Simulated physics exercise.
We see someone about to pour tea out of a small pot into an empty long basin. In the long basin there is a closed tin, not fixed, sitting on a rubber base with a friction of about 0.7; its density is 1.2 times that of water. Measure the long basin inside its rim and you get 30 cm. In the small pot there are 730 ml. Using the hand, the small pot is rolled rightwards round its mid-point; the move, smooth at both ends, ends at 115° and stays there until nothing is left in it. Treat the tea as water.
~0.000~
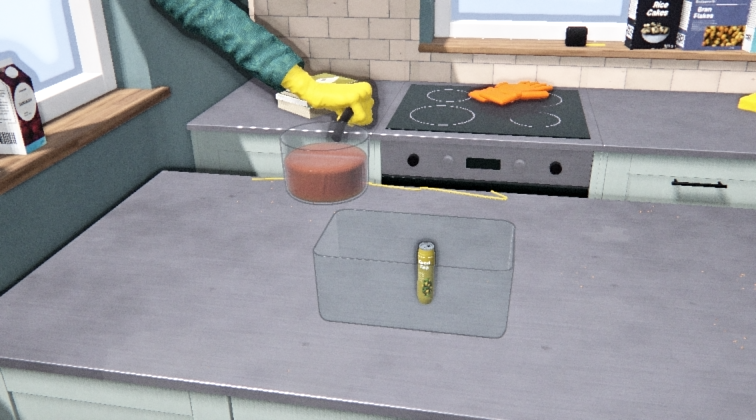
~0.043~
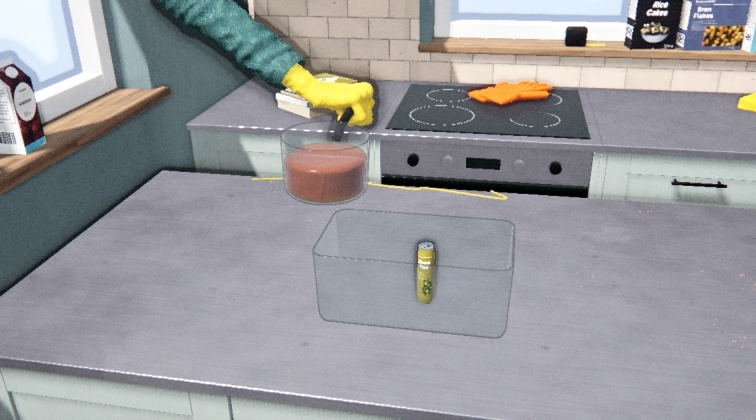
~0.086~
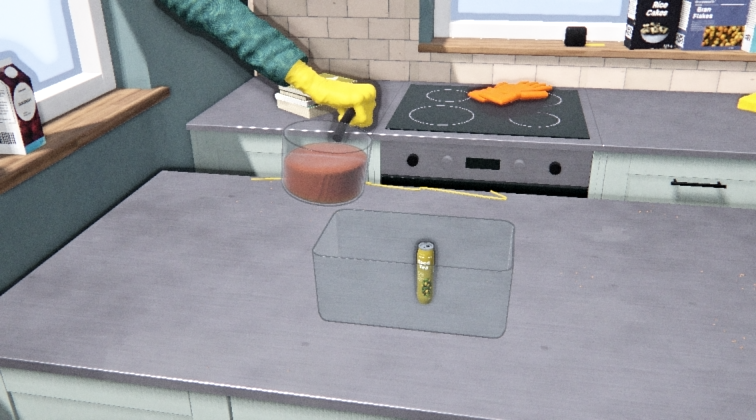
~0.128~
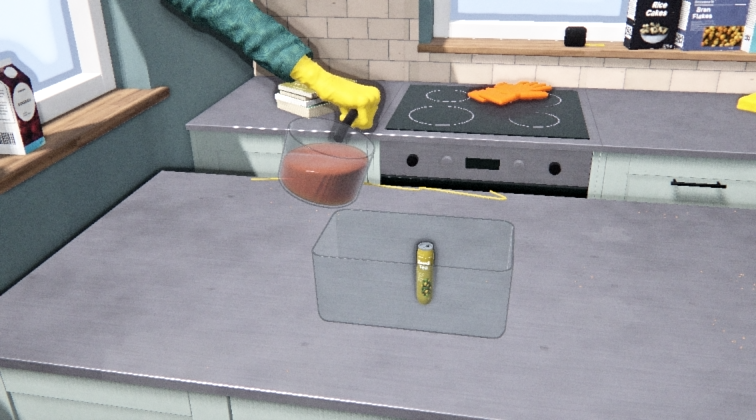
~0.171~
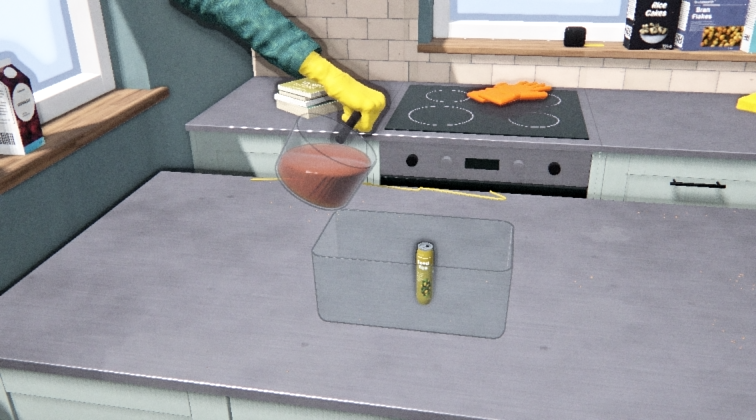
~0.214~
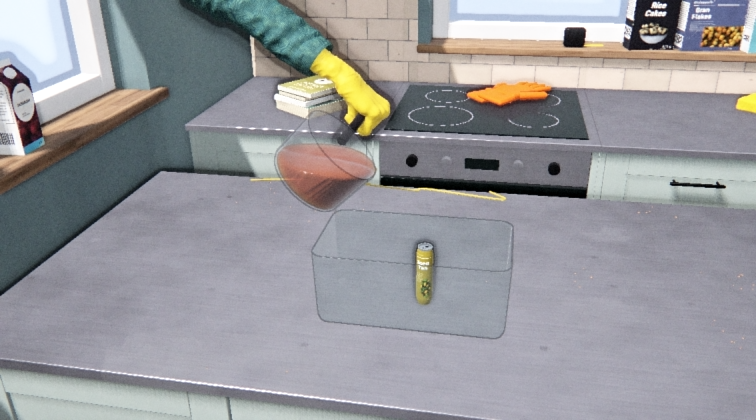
In the video, a yellow-gloved hand holds a clear pot of reddish-brown liquid above a grey counter and smoothly tilts it rightwards, beside a clear, long basin with a small, upright yellow-green tin inside.
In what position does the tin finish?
It finishes upright.
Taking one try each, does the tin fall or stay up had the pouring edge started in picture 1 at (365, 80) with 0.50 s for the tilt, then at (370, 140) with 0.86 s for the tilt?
In the first try it comes down; in the second it comes down.
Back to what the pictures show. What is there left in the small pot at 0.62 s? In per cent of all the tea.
Around 4 percent of it.
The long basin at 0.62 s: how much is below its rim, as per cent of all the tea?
Some 90 per cent.
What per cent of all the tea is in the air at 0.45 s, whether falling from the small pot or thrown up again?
Around 34 percent.
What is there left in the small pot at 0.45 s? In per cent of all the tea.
About 26 percent.
After 0.45 s the tilt is 112° and 27 per cent is still to pour; the tin stands where it began.
After 0.62 s the tilt is 115° and 4 per cent is still to pour; the tin stands where it began.
After 0.80 s the tilt is 115° and 0 per cent is still to pour; the tin stands where it began.
After 1.00 s the tilt is 115° and 0 per cent is still to pour; the tin stands where it began.
In the end the tin stands where it began.
